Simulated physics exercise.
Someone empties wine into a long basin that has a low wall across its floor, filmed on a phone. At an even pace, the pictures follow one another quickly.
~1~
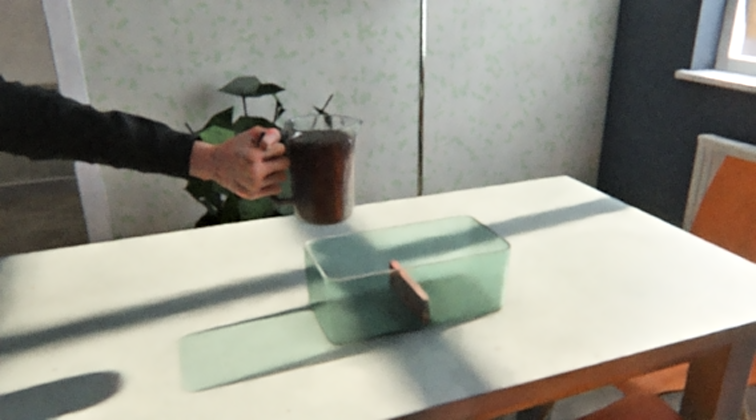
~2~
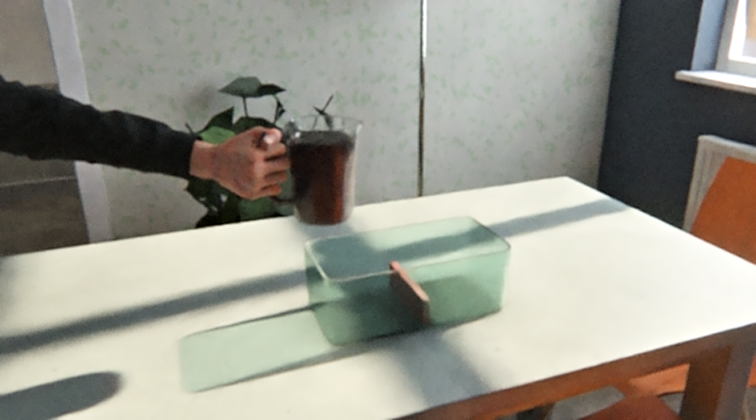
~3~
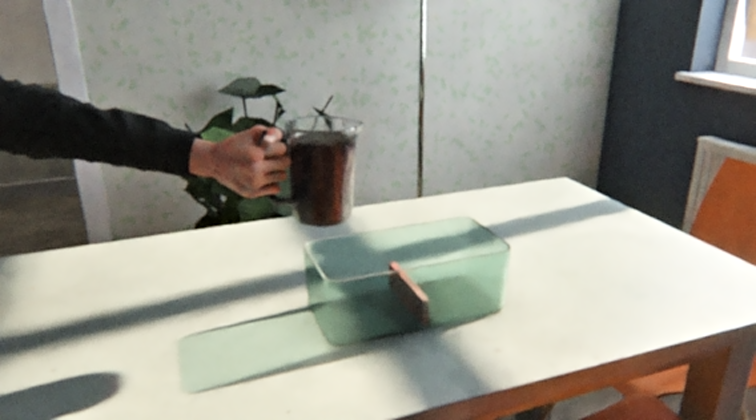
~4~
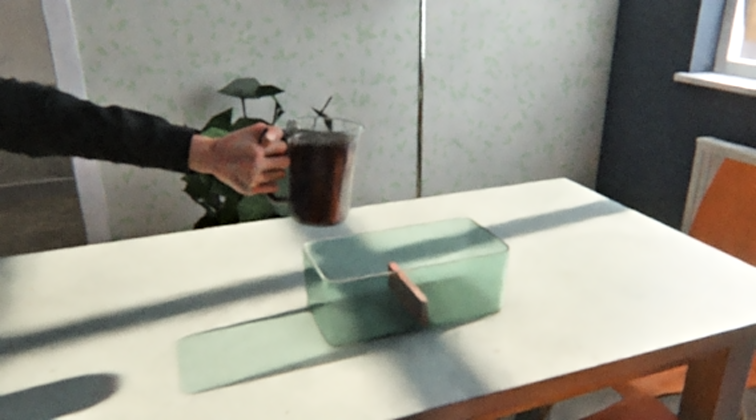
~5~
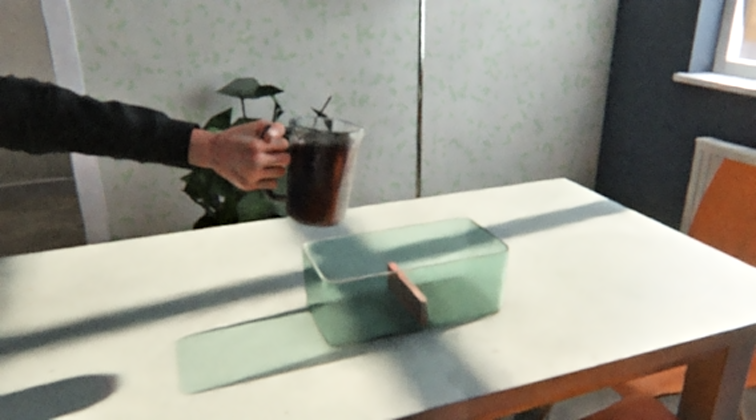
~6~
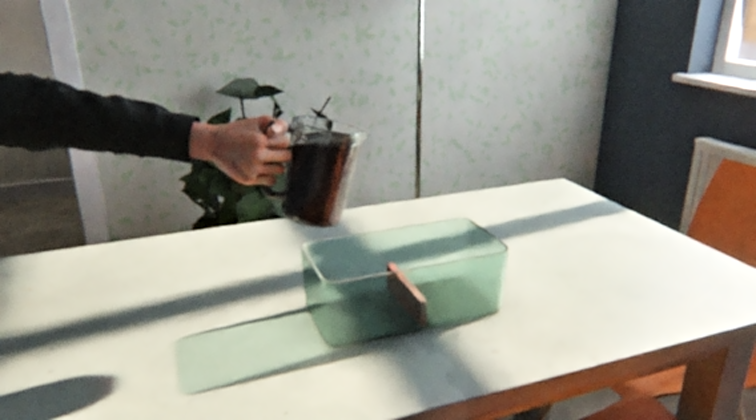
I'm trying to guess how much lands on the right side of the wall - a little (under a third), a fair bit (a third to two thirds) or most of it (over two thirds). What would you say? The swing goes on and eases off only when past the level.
I would say a fair bit, a third to two thirds.
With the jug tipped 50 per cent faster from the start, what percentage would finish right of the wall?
Near 35 %.
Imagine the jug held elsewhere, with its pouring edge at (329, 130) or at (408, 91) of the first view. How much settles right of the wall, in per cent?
Roughly 5 percent on the first try and 85 percent on the second.
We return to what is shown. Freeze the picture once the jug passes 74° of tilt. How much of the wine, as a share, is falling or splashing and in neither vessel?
Roughly 15 %.
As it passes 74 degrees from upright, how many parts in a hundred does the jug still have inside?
Roughly 80 %.
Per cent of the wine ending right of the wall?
I'd put it at around 55 %.
A moment on, the jug is tipped part way and 79 per cent is still to pour, 1 is left of the wall and 5 right of it.
Next, the jug is tipped right over and 18 per cent is still to pour, 15 is left of the wall and 49 right of it.
Then the jug is tipped right over and 0 per cent is still to pour, 41 is left of the wall and 57 right of it.
Later the jug is tipped right over and 0 per cent is still to pour, 42 is left of the wall and 57 right of it.
Finally, 42 per cent lies left of the wall, 57 right of it and 1 outside.
